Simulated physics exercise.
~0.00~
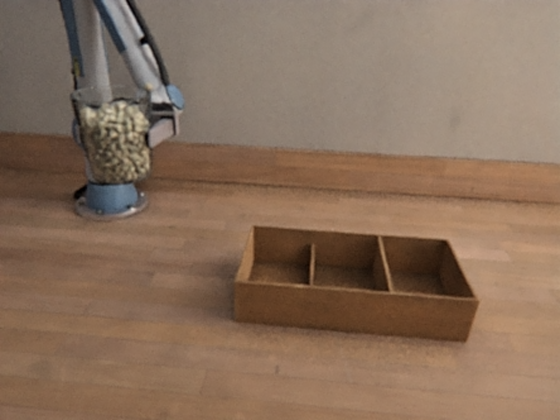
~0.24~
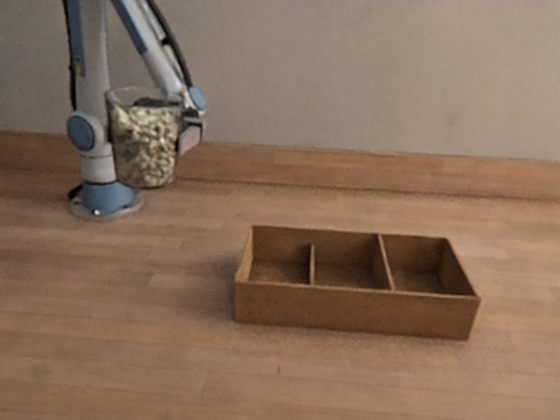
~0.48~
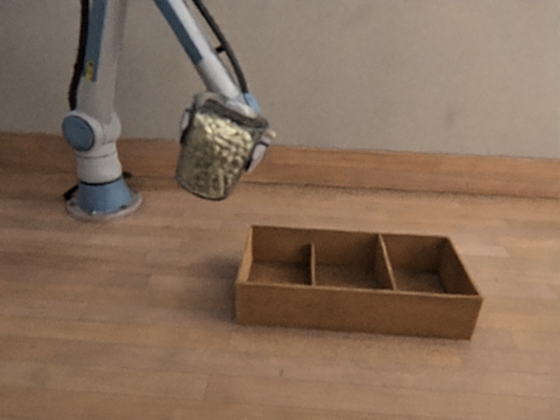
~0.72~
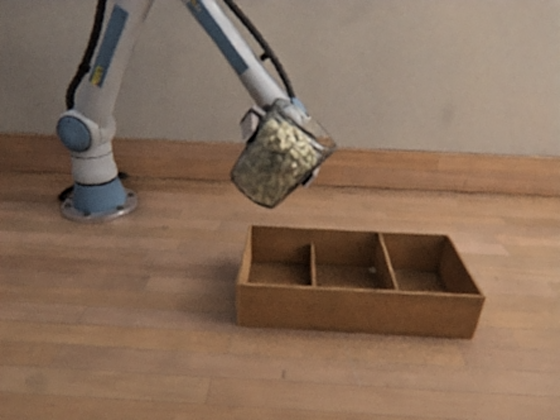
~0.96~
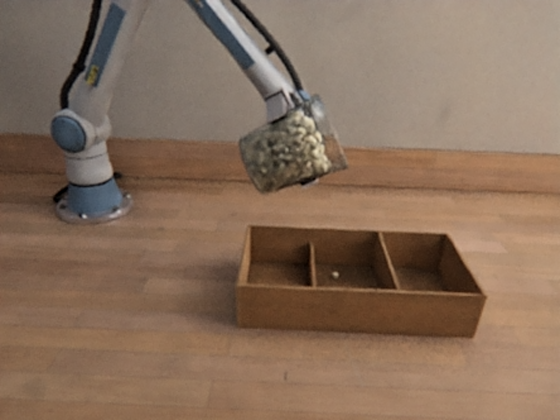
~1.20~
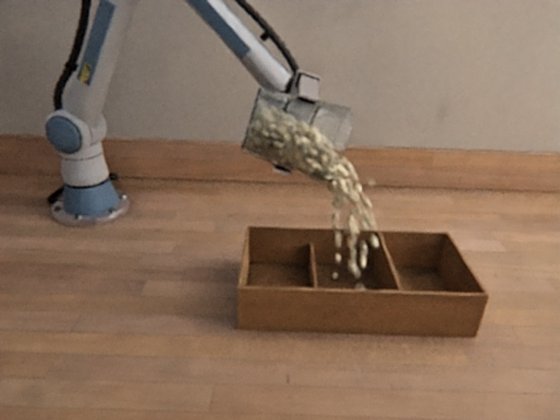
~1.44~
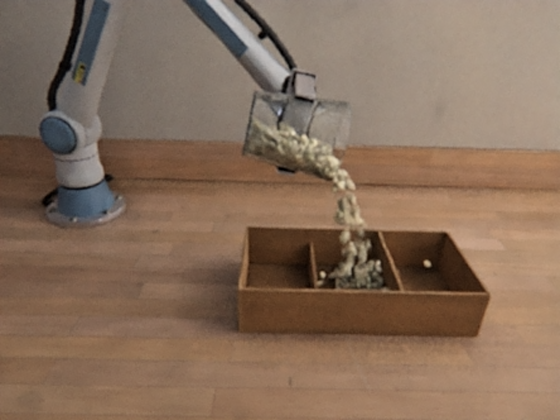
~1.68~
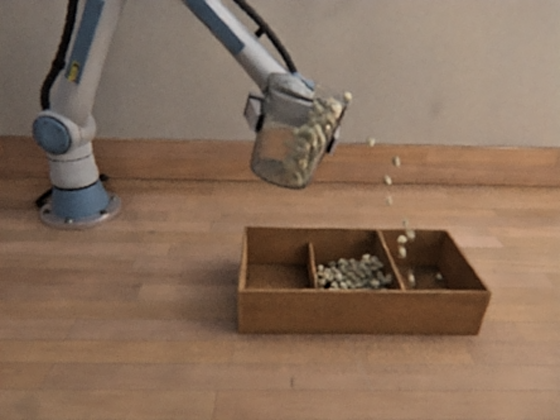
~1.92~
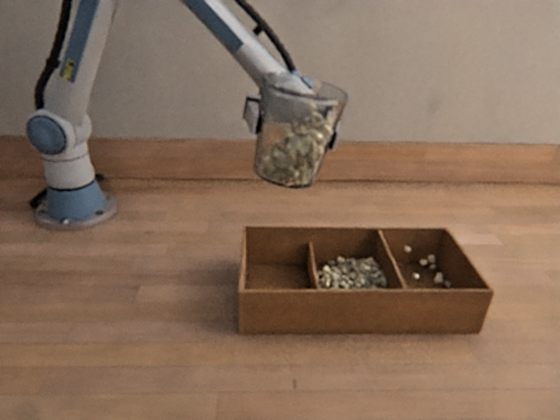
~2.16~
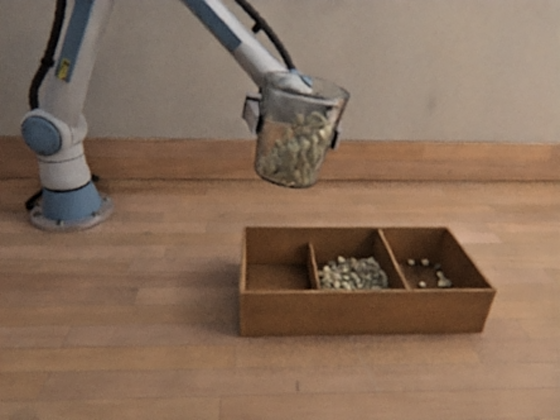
A white and blue robot arm holds a clear beaker of pale beans above a wooden floor-like surface, seen from slightly above against a grey wall. To the right sits an open brown box with three compartments. The arm swings the beaker rightward and tips it over. Beans stream into the middle compartment and pile up, and as the beaker tilts back upright, a few stray ones fly into the right compartment. The arm then holds still with many beans left in the beaker, a heap in the middle, several scattered at right, and the left compartment empty.
